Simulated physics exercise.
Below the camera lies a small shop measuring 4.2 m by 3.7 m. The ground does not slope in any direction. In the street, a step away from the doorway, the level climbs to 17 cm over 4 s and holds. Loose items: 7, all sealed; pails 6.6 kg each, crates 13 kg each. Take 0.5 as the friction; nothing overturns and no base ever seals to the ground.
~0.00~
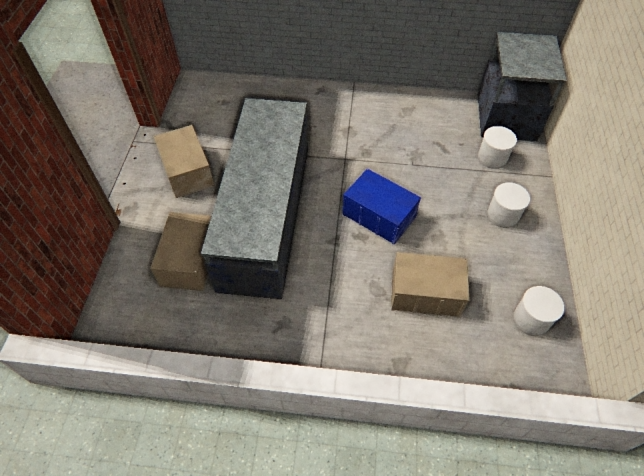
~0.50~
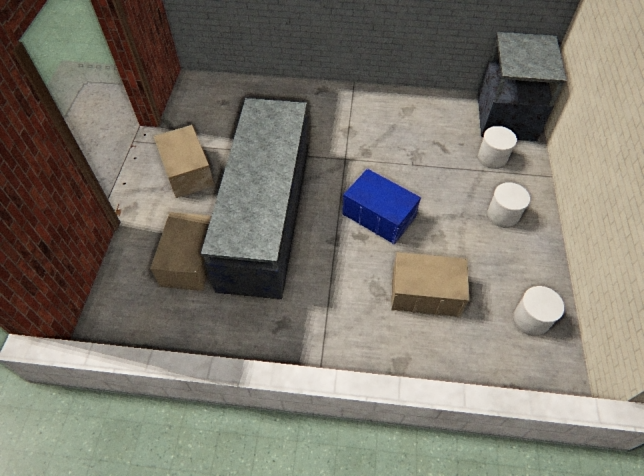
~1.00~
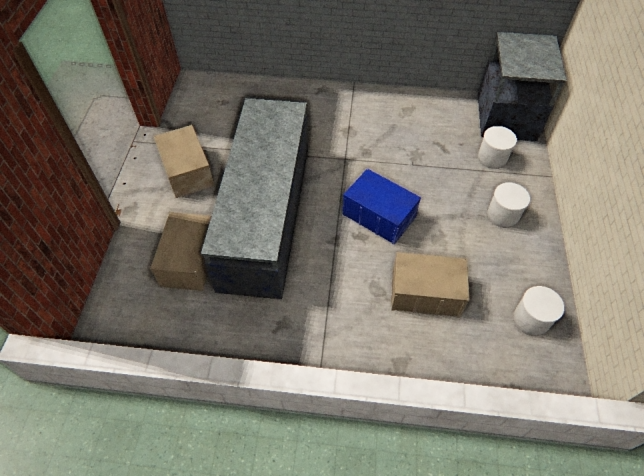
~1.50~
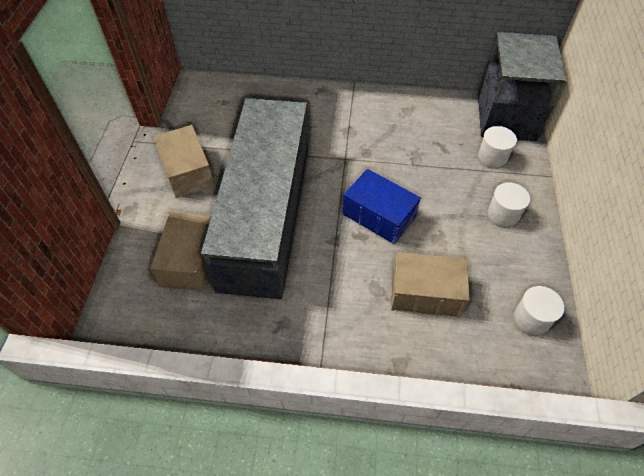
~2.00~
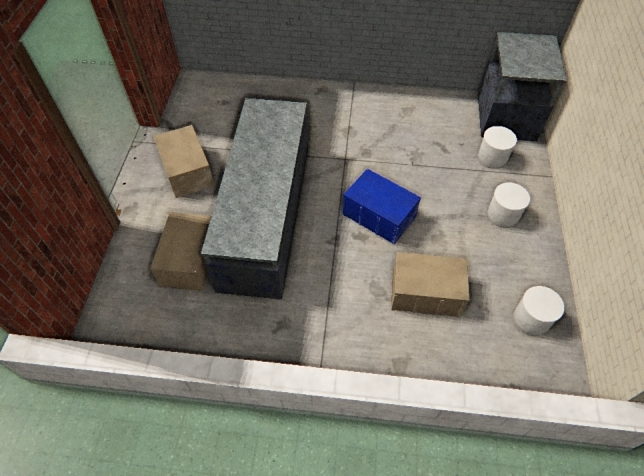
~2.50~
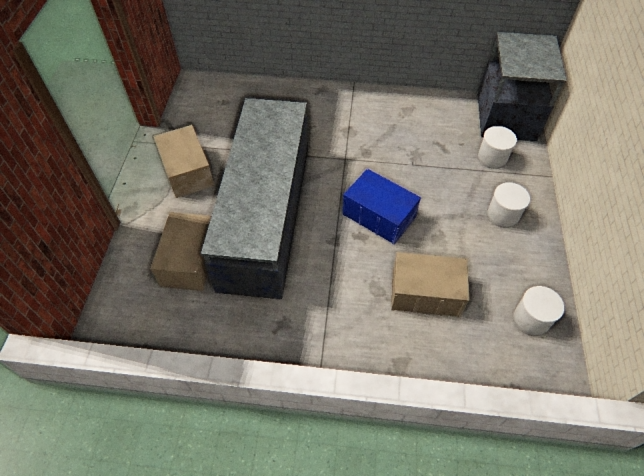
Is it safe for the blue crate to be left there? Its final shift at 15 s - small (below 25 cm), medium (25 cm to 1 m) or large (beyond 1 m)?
Medium.
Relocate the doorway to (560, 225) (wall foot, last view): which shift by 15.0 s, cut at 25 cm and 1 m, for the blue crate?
You'd see the blue crate wander off a long way.
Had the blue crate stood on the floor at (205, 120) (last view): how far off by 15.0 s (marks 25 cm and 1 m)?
In that run it wanders far off.
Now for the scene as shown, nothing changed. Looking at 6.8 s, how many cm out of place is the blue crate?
0 cm, give or take.
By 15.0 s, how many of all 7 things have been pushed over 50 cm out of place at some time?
That makes 4.
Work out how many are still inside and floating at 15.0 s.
By my count, 7.
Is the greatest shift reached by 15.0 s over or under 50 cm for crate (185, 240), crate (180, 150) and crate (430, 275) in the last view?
First greater, then greater, then greater.
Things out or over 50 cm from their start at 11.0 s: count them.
By that point, 2.
After 3.5 s the blue crate is near (382, 196), 0.0 m from its start, aground; 0 afloat.
After 6.8 s the blue crate is near (382, 196), 0.0 m from its start, aground; 2 afloat.
After 11.0 s the blue crate is near (380, 197), 0.0 m from its start, aground; 2 afloat.
After 15.0 s the blue crate is near (331, 164), 0.6 m from its start, afloat; 7 afloat.
